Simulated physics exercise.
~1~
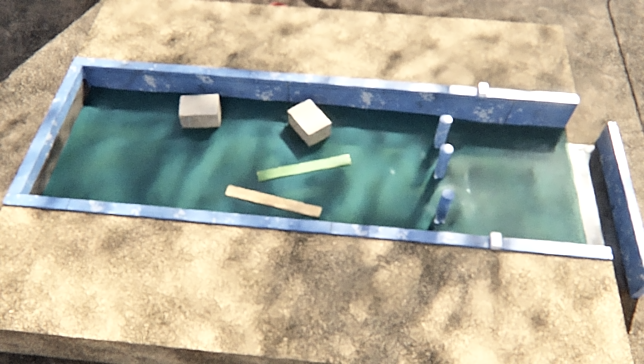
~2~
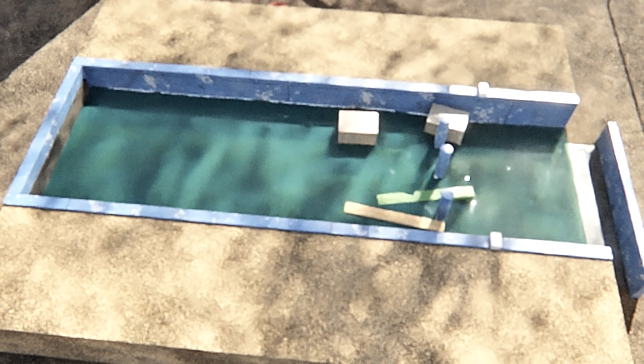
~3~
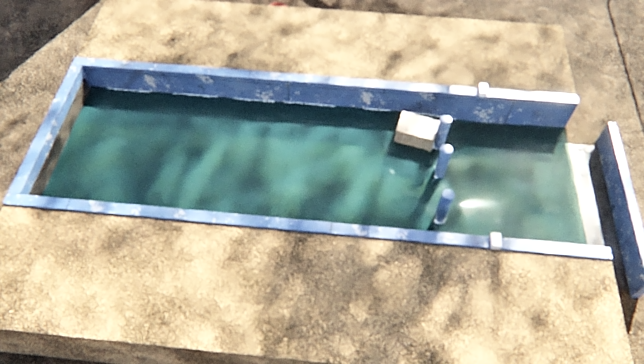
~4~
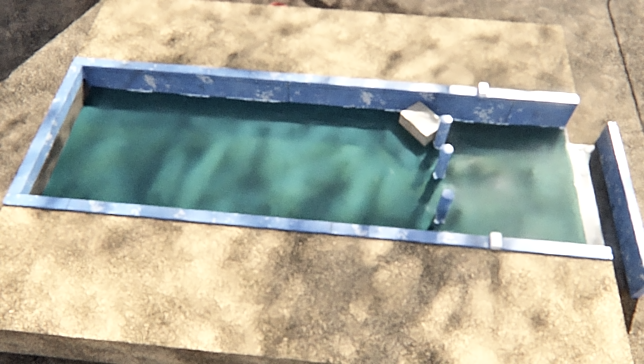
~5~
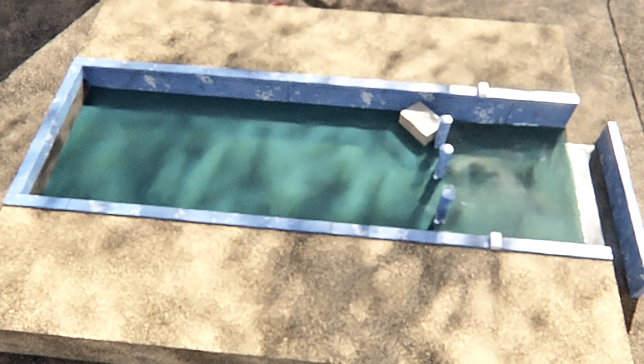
In a blue-walled channel, two planks and two pale crates drifting right, one crate staying against the posts as the others disappear.
